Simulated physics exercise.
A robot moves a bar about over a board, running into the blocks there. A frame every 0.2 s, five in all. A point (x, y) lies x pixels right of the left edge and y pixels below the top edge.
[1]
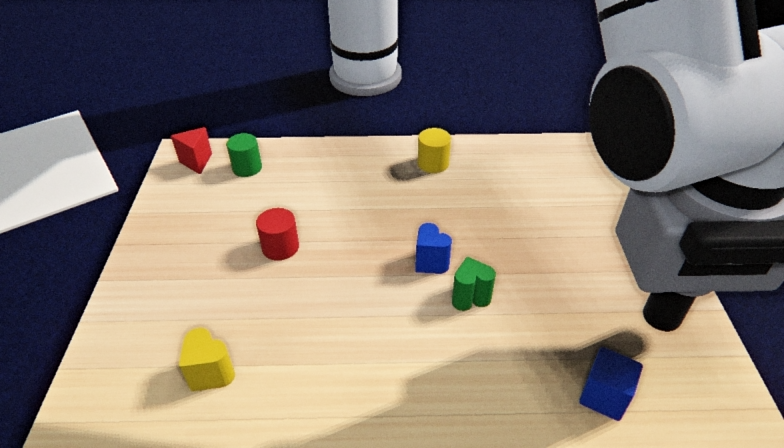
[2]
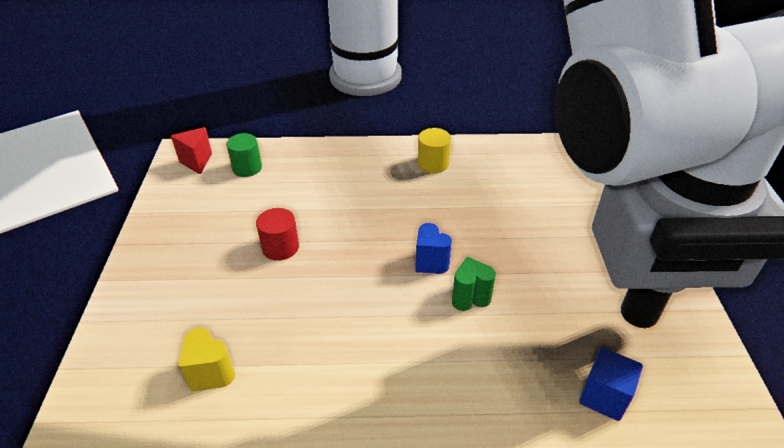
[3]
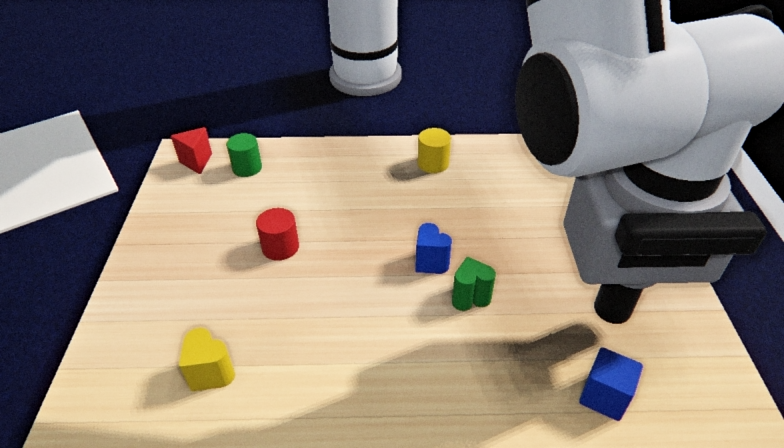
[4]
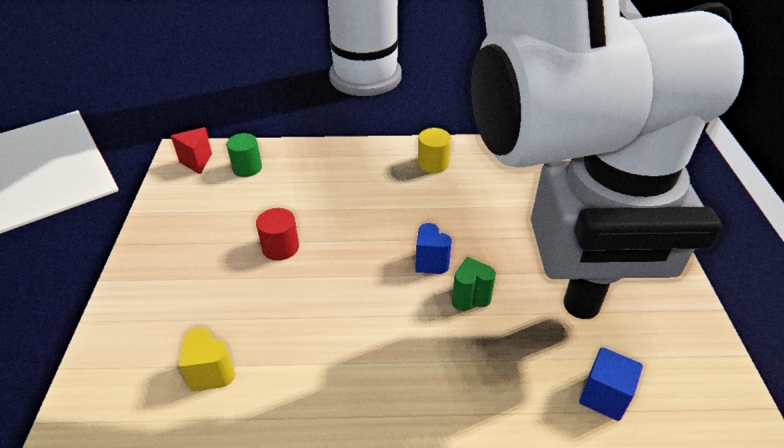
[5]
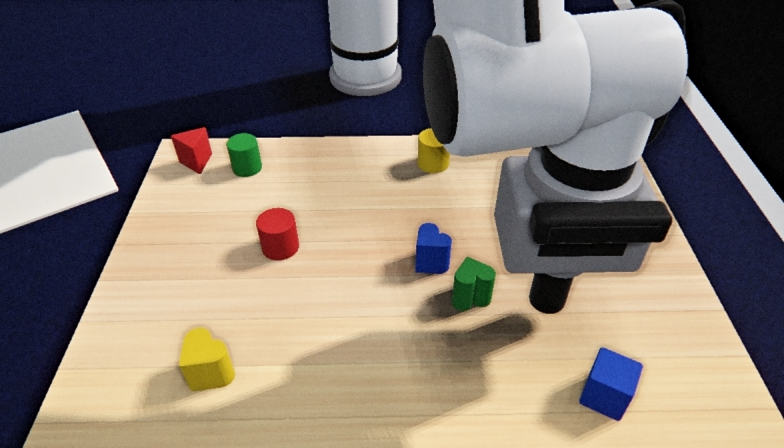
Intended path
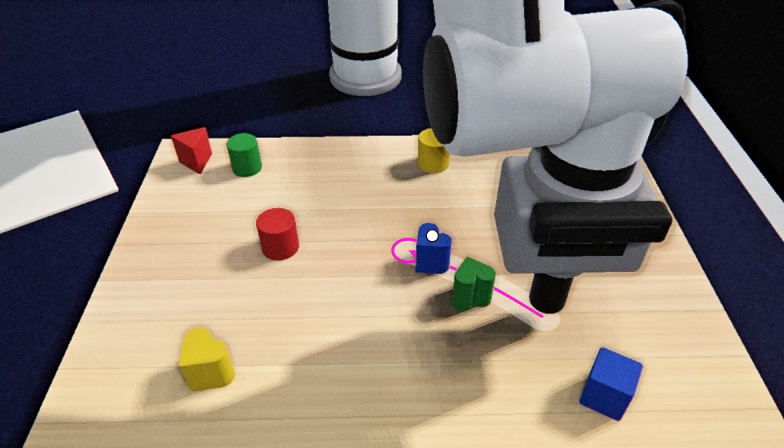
On a pale wooden board scattered with red, green, yellow and blue blocks, a robot arm holds a dark bar at the right, above the blue cube. The arm sweeps the bar steadily left, bringing it near the green heart, while every block stays still.
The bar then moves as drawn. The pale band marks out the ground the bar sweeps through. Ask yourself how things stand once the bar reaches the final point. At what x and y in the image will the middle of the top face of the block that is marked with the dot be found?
The centre of its top will be at (373, 219).
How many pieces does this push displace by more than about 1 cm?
The number of blocks that move over 1 cm is two.
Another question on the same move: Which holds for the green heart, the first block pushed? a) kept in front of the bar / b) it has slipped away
b (it has slipped away)
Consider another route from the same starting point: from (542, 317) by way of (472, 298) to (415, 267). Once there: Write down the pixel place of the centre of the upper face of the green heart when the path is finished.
I'd expect the centre of its top face to be at (391, 252).
Drawn move, from (542, 317) through (497, 290) and (452, 268) to (408, 250); the dot is on the blue heart.
What follows on the original path. One third of the way, bar at (499, 274); green heart at (464, 269), turned 15° anticlockwise.
Two thirds of the way, bar at (454, 253); blue heart at (419, 231); green heart at (440, 265), turned 95° anticlockwise.
At the end, bar at (409, 235); blue heart at (373, 219), turned 25° anticlockwise; green heart at (439, 264), turned 100° anticlockwise; blue square still.
